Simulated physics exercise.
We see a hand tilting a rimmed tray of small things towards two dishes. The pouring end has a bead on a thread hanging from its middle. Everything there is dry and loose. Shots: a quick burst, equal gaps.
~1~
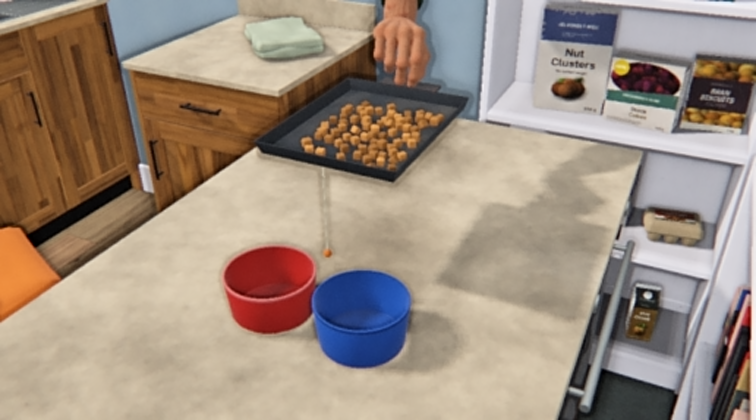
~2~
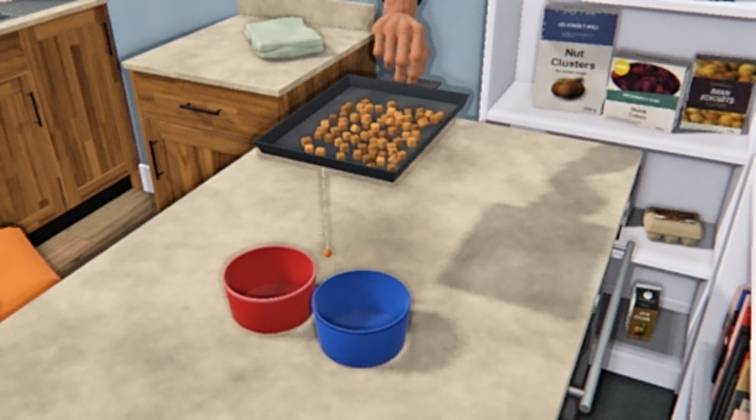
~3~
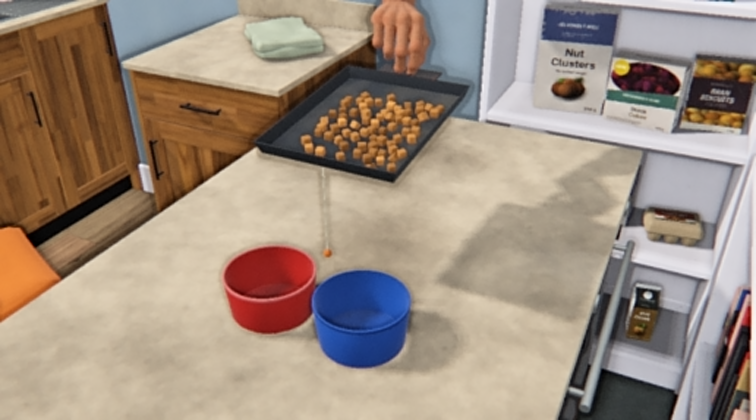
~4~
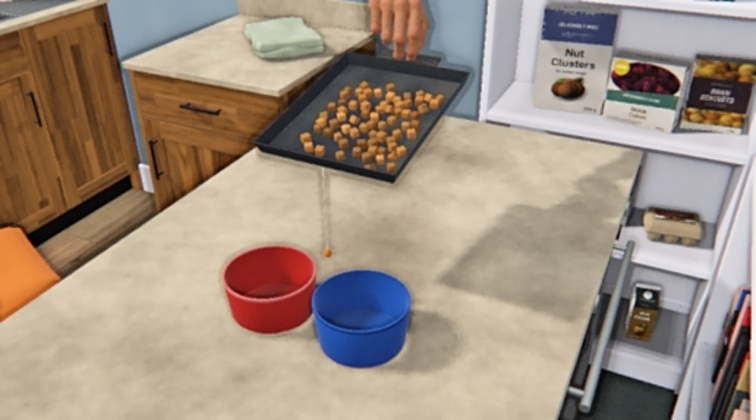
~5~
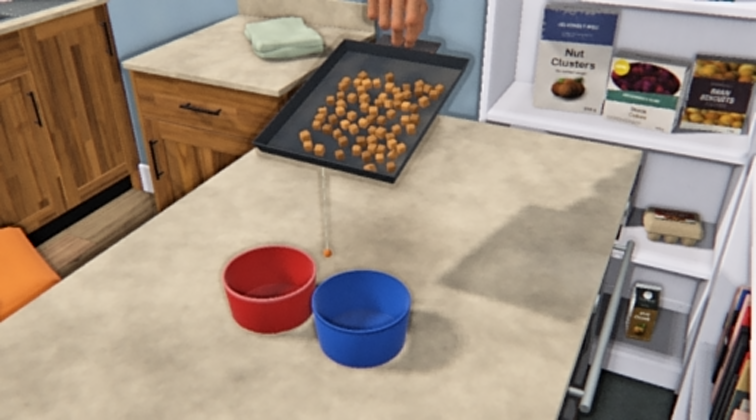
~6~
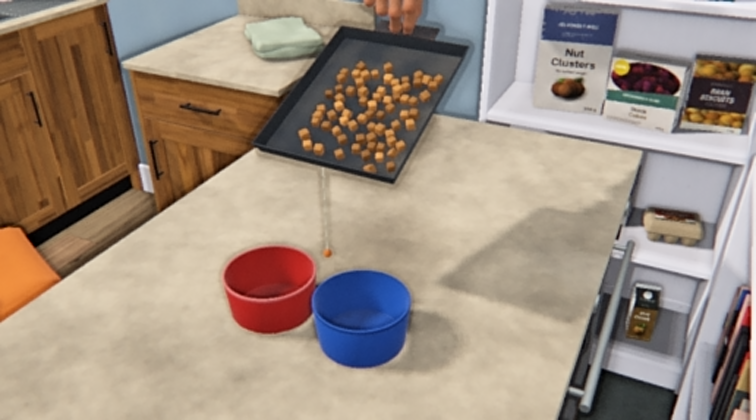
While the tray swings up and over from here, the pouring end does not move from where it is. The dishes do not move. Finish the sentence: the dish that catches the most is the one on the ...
... right.
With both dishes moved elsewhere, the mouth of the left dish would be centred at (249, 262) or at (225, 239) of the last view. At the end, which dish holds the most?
Try 1: The right-side dish; try 2: The right-side dish.
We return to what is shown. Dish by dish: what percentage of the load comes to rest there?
Left dish about 30 per cent, right dish about 60 per cent.
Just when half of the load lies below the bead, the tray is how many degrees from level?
At roughly 115°.
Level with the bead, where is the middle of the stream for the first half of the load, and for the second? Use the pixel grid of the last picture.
Early half: (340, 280); late half: (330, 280).
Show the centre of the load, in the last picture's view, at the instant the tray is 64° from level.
The load is centred near (346, 147).
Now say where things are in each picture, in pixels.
The first picture shows corners of the pouring end at (260, 140) and (393, 169), level; middle of the load at (373, 135), brown sugar cubes; left dish at (245, 314); right dish at (339, 345); bead on its thread at (328, 253).
The second picture shows corners of the pouring end at (260, 140) and (393, 169), level; middle of the load at (372, 134).
The third picture shows corners of the pouring end at (260, 140) and (393, 170), tipped barely, level across its low end; middle of the load at (372, 130).
The fourth picture shows corners of the pouring end at (259, 141) and (393, 171), tipped a little, level across its low end; middle of the load at (372, 125).
The fifth picture shows corners of the pouring end at (258, 141) and (392, 173), tipped clearly, level across its low end; middle of the load at (371, 120).
The sixth picture shows corners of the pouring end at (258, 141) and (392, 174), tipped clearly, level across its low end; middle of the load at (370, 115), a small part on the move; left dish at (245, 314); right dish at (339, 345).
Soon after the last picture, tray tipped steeply; all on the tray.
A little later, tray tipped past a quarter turn; nearly all on the tray; a stray few in the right dish; a stray few in the left dish; a small part in the air.
Later still, tray tipped past a quarter turn; about two thirds in the right dish; about a quarter in the left dish; a small part outside both.
At rest, tray tipped past a quarter turn; about two thirds in the right dish; about a quarter in the left dish; a small part outside both.
